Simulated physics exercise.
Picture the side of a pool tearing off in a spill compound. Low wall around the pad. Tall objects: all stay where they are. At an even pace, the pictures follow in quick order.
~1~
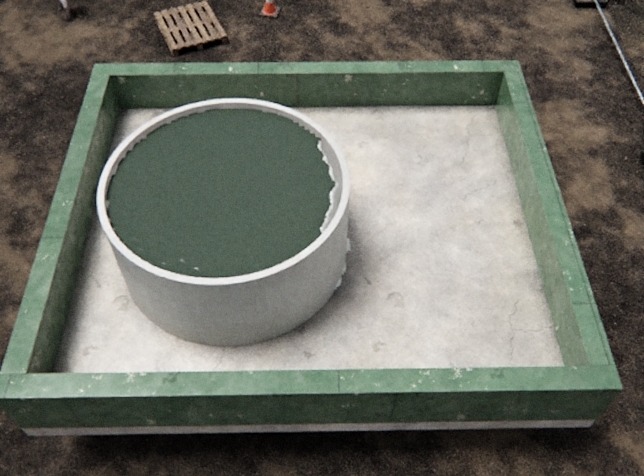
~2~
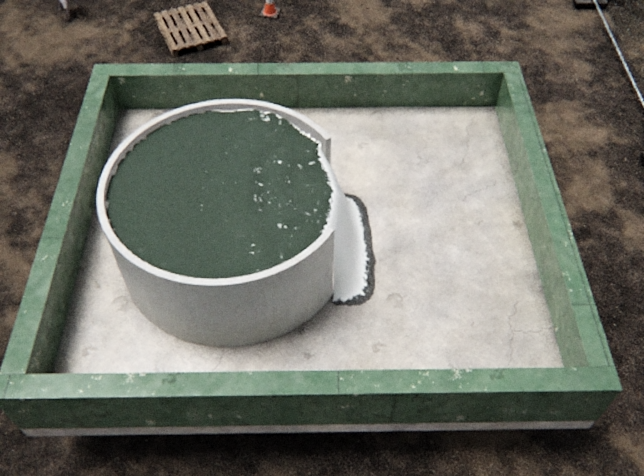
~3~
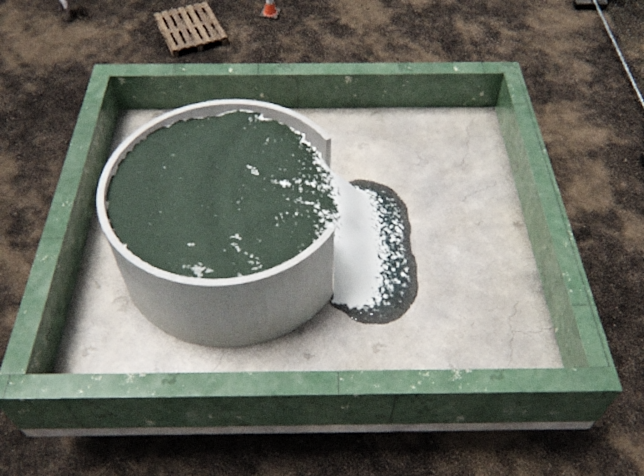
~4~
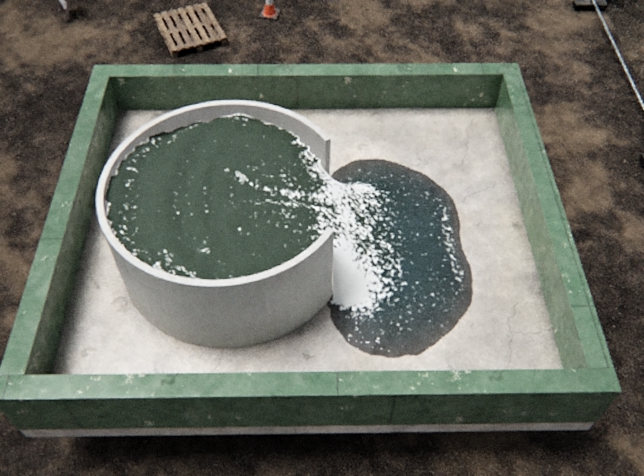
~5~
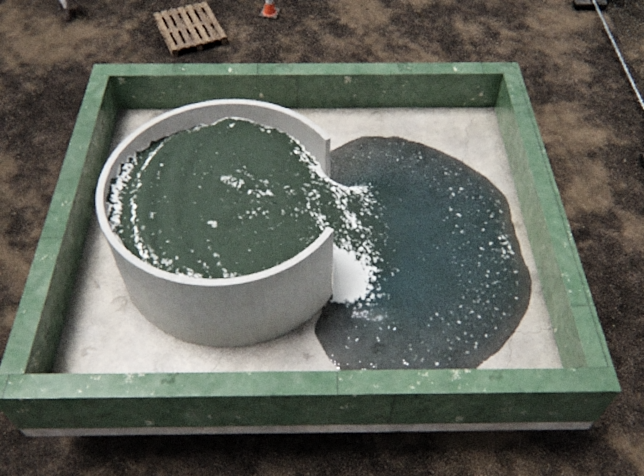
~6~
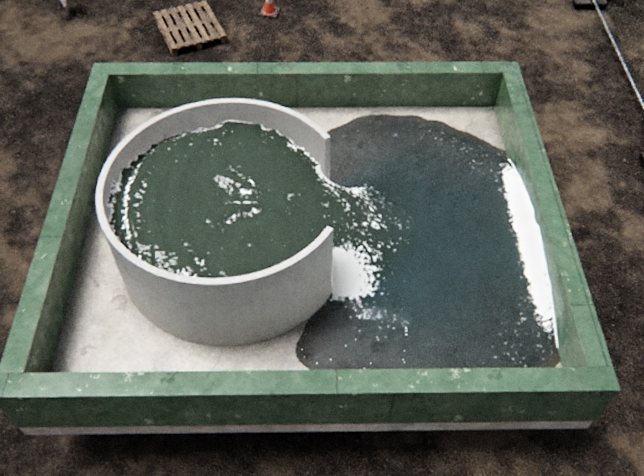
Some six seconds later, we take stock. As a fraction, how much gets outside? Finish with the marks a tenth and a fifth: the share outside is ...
The share outside is not even a tenth.
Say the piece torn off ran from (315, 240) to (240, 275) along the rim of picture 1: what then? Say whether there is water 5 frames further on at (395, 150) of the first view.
Untouched.
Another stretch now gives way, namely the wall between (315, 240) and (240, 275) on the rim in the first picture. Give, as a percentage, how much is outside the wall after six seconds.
Estimate: Some 2 in a hundred.
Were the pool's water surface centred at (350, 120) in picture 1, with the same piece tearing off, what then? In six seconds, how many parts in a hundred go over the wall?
Around 8 %.
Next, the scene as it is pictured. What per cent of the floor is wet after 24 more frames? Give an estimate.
Roughly 100 percent, I'd say.
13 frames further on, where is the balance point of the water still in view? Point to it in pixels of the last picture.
About (353, 242).
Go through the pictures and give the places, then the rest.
In the first frame, the round pool at (226, 186) is whole and still.
In the second frame, water pours out at (341, 224) and has run to (352, 200).
In the third frame, the front is at (385, 193), out from the gap at (341, 228).
In the fourth frame, water pours out at (340, 233) and has run to (427, 182).
In the fifth frame, water pours out at (340, 233) and has run to (496, 196).
In the sixth frame, the front is at (505, 157), out from the gap at (339, 232).
A moment on, water covers 50 % of the floor; the low wall has let 0 % over.
Next, water covers 50 % of the floor; the low wall has let 1 % over.
Then, water covers 55 % of the floor; the low wall has let 2 % over.
Later, water covers 75 % of the floor; the low wall has let 2 % over.
In the end, water covers 75 % of the floor; the low wall has let 2 % over.
